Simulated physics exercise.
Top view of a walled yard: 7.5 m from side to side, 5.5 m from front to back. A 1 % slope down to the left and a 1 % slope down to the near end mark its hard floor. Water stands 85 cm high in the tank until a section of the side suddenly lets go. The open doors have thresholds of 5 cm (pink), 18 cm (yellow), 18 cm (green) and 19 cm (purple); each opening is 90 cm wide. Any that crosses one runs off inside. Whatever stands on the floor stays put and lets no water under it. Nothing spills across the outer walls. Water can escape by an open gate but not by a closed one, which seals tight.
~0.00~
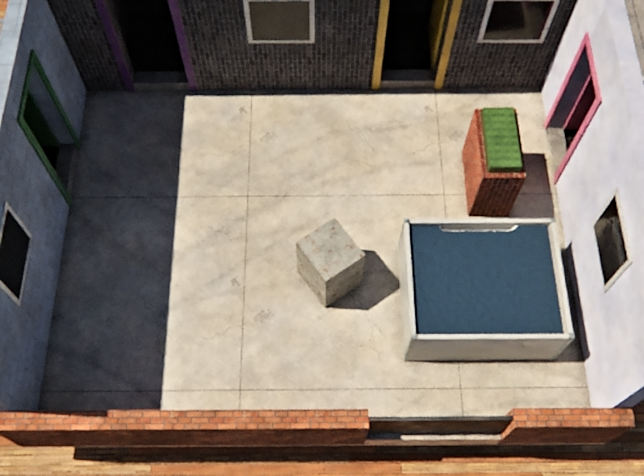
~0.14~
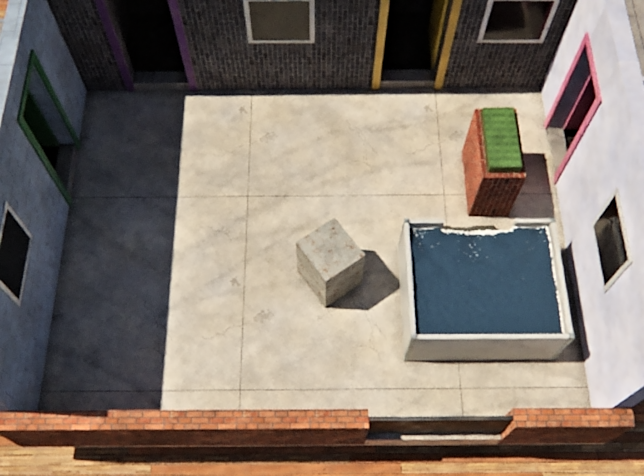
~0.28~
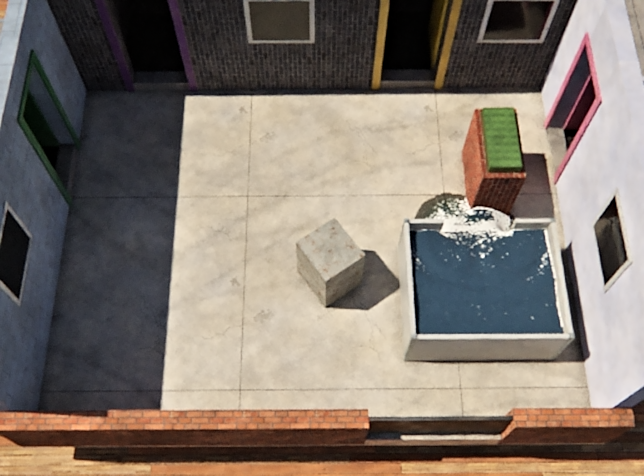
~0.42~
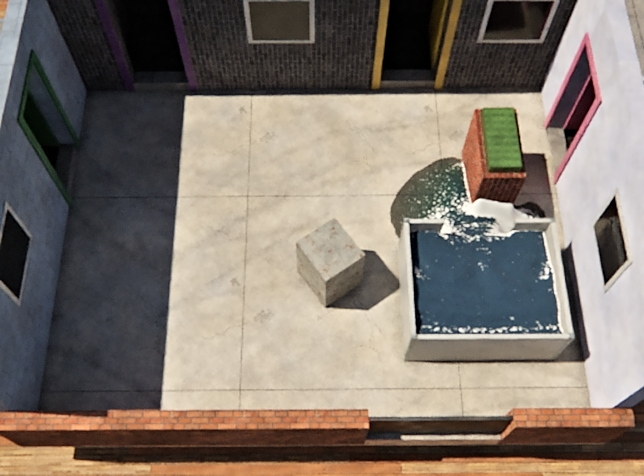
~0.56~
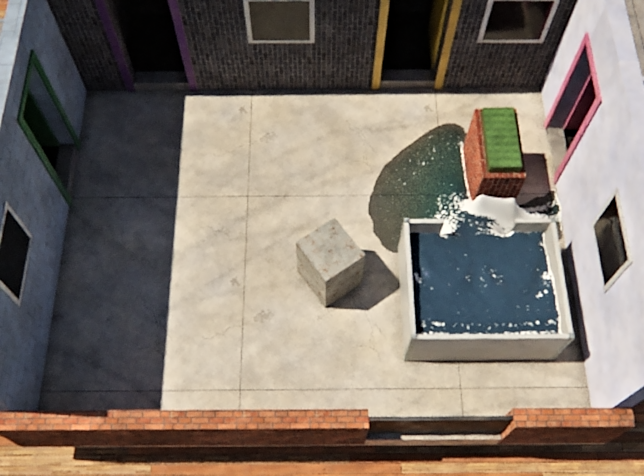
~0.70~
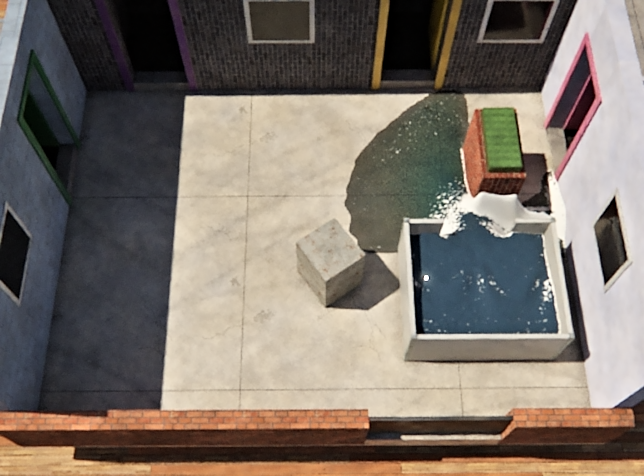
Water pours out through the far side of a pale, open-topped tank in a walled yard, foaming around a brick block topped with green, then spreads across the pale floor toward the back wall and leftward behind a grey block.
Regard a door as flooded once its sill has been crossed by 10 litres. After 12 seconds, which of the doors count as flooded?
Pink door: Flooded; yellow door: Flooded; green door: Not flooded; purple door: Not flooded.
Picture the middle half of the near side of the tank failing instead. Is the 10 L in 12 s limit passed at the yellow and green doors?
Against that limit: Yellow under, green under.
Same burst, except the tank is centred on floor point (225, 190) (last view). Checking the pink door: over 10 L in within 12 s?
With that change, the limit at the pink door is surpassed.
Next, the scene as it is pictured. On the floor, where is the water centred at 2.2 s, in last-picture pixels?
Around (444, 233).
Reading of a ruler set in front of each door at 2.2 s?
In cm: Pink 7, yellow 27, green 0, purple 5.
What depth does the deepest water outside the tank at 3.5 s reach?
Peak depth: Approx. 28 cm.
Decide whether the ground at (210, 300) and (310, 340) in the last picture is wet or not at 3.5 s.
I'd call them spared and then spared.
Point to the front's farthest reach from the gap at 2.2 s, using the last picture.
Somewhere about (131, 92).
After 1.4 s water covers 25 % of the floor and is deepest (55 cm) near (475, 227); pink door 7 cm at the sill, 0 L in, yellow door 32 cm at the sill, 31 L in, green door not reached, purple door not reached.
After 2.2 s water covers 40 % of the floor and is deepest (36 cm) near (475, 227); pink door 7 cm at the sill, 3 L in, yellow door 27 cm at the sill, 81 L in, green door not reached, purple door 5 cm at the sill, 0 L in.
After 3.5 s water covers 55 % of the floor and is deepest (28 cm) near (475, 227); pink door 8 cm at the sill, 6 L in, yellow door 19 cm at the sill, 101 L in, green door 16 cm at the sill, 0 L in, purple door 6 cm at the sill, 0 L in.
After 7.0 s water covers 85 % of the floor and is deepest (24 cm) near (37, 424); pink door 7 cm at the sill, 37 L in, yellow door 8 cm at the sill, 104 L in, green door 13 cm at the sill, 1 L in, purple door 7 cm at the sill, 0 L in.
After 12.0 s water covers 100 % of the floor and is deepest (15 cm) near (37, 424); pink door 3 cm at the sill, 45 L in, yellow door 3 cm at the sill, 104 L in, green door 10 cm at the sill, 1 L in, purple door 6 cm at the sill, 0 L in.
